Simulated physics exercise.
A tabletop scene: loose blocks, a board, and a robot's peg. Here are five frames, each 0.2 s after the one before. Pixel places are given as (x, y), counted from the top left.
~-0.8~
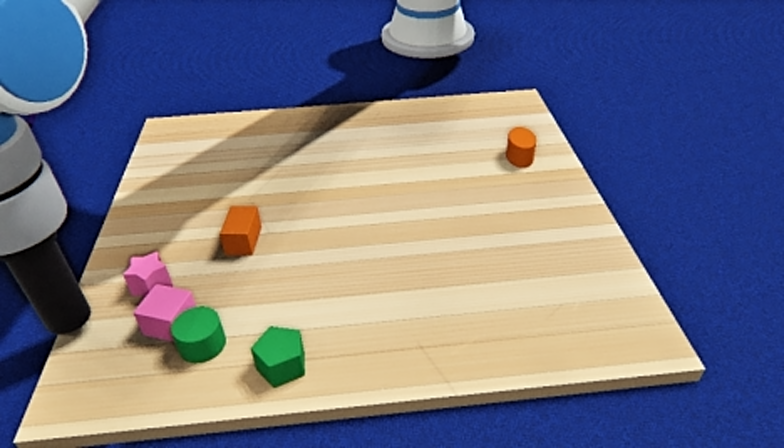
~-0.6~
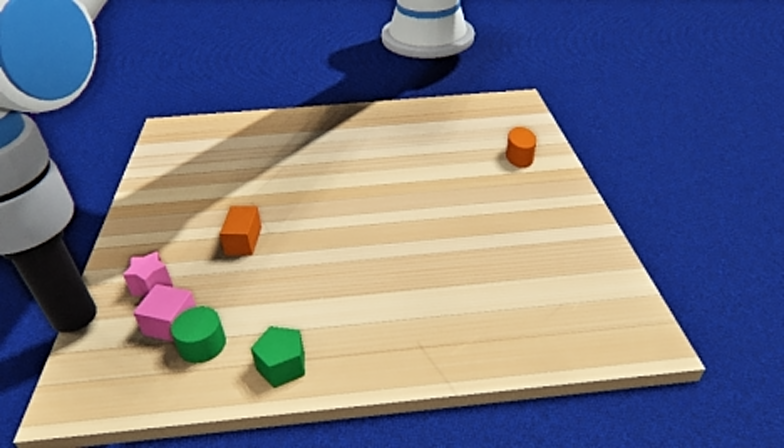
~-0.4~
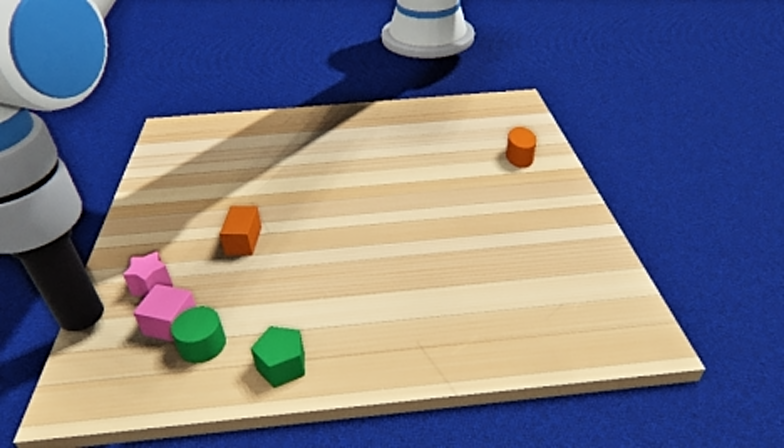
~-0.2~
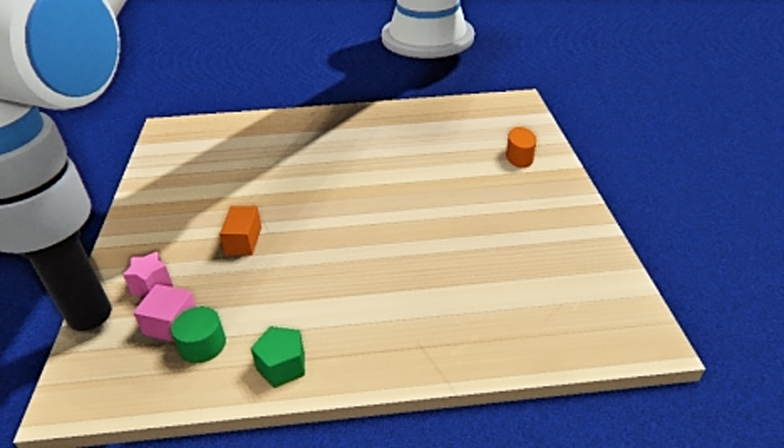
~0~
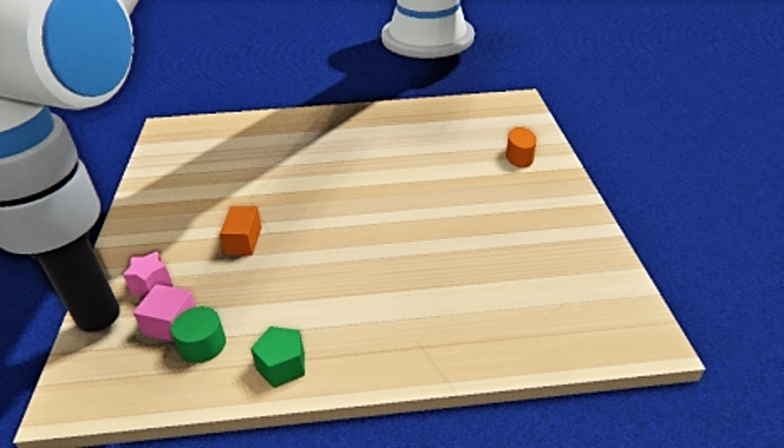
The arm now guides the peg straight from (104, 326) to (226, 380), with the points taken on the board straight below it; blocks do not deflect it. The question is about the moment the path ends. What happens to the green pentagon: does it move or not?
That block stands still.
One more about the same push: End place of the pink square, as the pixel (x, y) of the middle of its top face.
The spot you're after is about (188, 300) in the image.
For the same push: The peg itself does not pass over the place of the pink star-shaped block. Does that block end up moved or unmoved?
That block stands still.
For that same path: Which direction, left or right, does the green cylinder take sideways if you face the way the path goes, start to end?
The answer is left.
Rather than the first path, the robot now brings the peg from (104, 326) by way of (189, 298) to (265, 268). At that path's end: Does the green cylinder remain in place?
No, it doesn't check out.
On the path given first. One third of the way, peg at (138, 335); pink square at (177, 301), turned 35° anticlockwise; green cylinder at (212, 323).
Two thirds of the way, peg at (180, 353); pink square at (188, 300), turned 70° anticlockwise; green cylinder at (222, 323).
At the end, peg at (223, 372); pink star-shaped block not moved; pink square at (188, 300), turned 70° anticlockwise; green cylinder at (244, 322); green pentagon not moved.
